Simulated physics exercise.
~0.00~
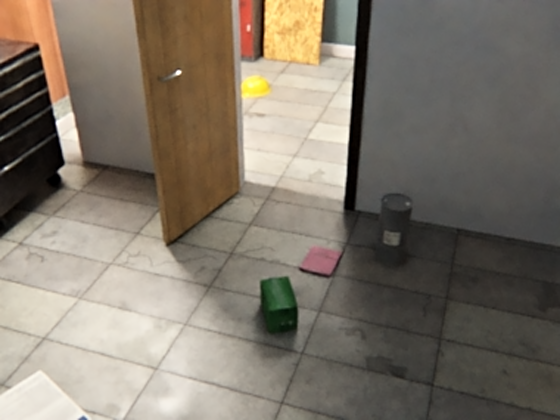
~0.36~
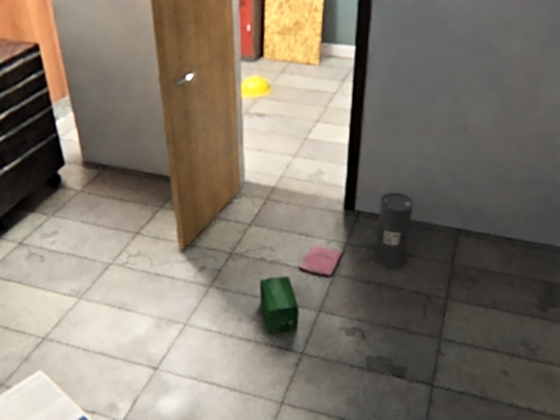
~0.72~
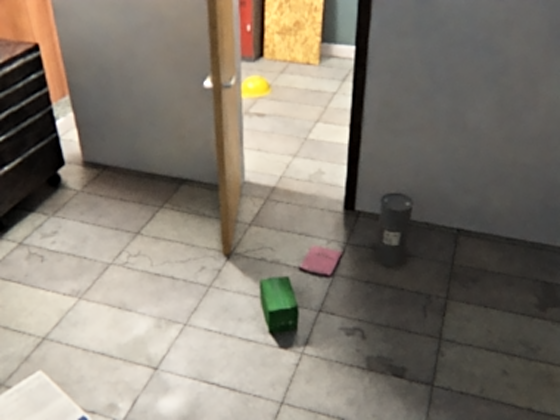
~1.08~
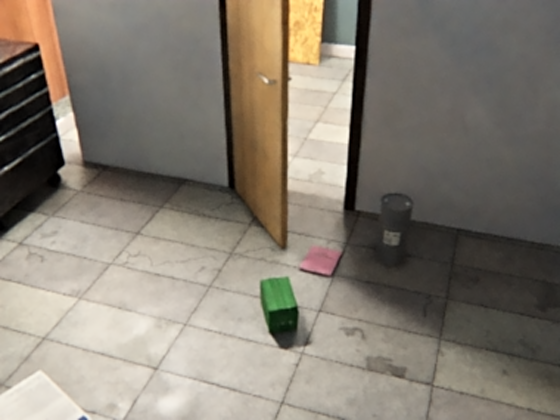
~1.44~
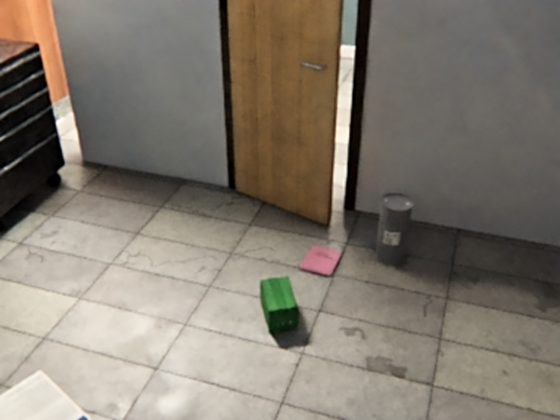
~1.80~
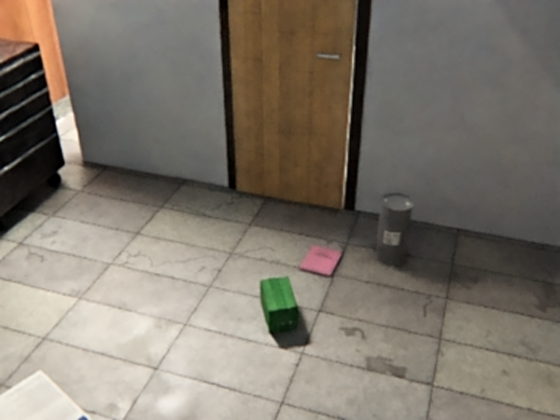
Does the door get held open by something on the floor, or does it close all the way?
It closes all the way. The door swings past the pink book, the green box and the grey canister without moving them and ends up shut in its doorway.
